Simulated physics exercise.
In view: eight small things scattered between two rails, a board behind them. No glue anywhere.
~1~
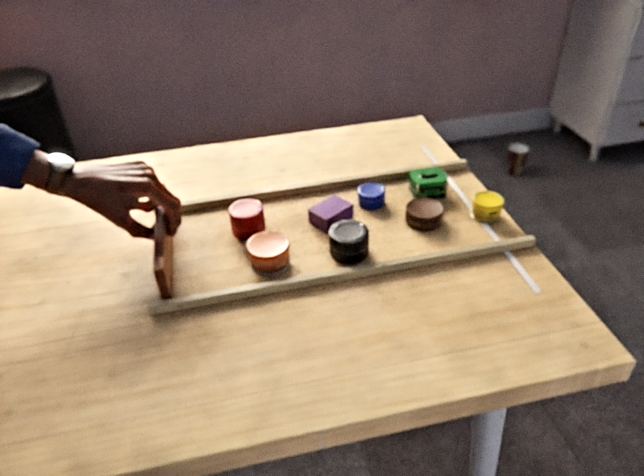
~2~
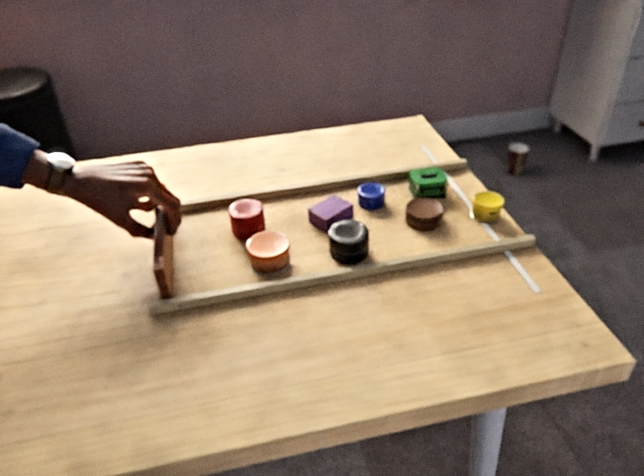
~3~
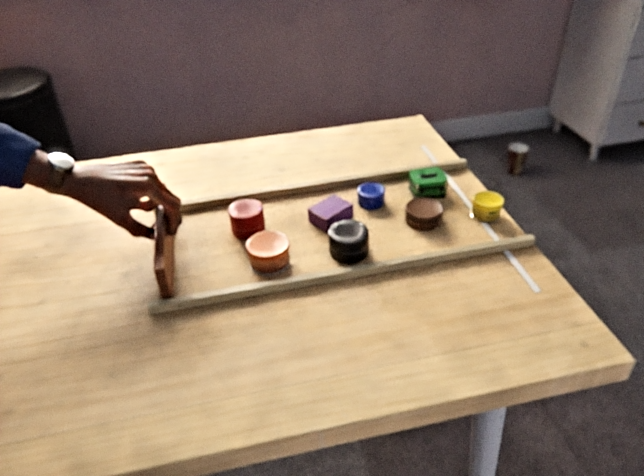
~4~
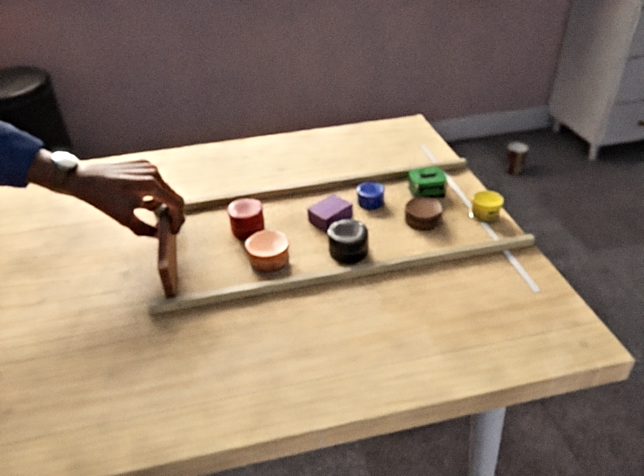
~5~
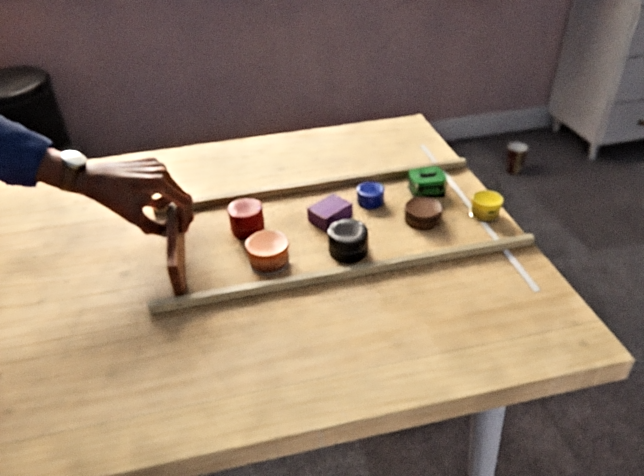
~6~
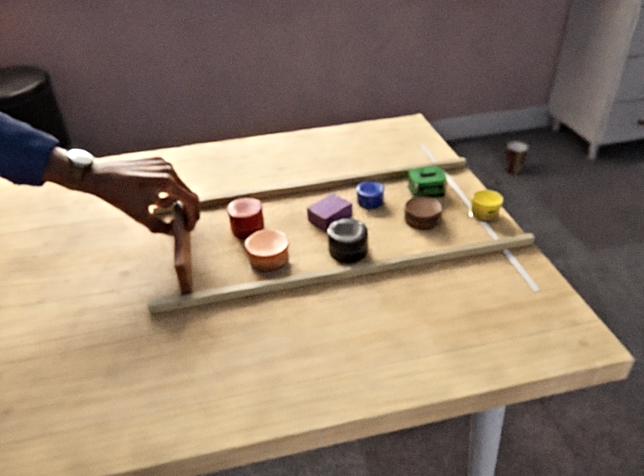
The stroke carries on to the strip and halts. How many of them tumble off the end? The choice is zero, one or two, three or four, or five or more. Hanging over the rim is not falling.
The number that fall off is five or more.
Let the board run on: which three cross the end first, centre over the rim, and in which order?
The order is the yellow pot, then the brown tub, then the black lid.
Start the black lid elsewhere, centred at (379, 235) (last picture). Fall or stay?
The black lid is lost.
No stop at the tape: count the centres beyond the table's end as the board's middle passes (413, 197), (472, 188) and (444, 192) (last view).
Past the end: 1, 5 and 2.
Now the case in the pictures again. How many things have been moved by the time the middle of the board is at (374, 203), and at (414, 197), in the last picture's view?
First 6, then 8.
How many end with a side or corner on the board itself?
That makes 3.
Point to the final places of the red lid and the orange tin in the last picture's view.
The red lid stops around (477, 183); the orange tin around (504, 213).
Soon after, none off yet; yellow pot at rest near (486, 206); green case at rest near (427, 183); brown tub at rest near (423, 213).
Then, none off yet; yellow pot at rest near (486, 206); green case at rest near (427, 183); brown tub moving near (426, 212).
Further on, none off yet; yellow pot tipped well over near (530, 222); green case moved about its own width near (448, 177); brown tub moved well along near (494, 206).
By the end, the number that fall off is five or more; fallen, purple block, black lid, brown tub, green case and yellow pot.
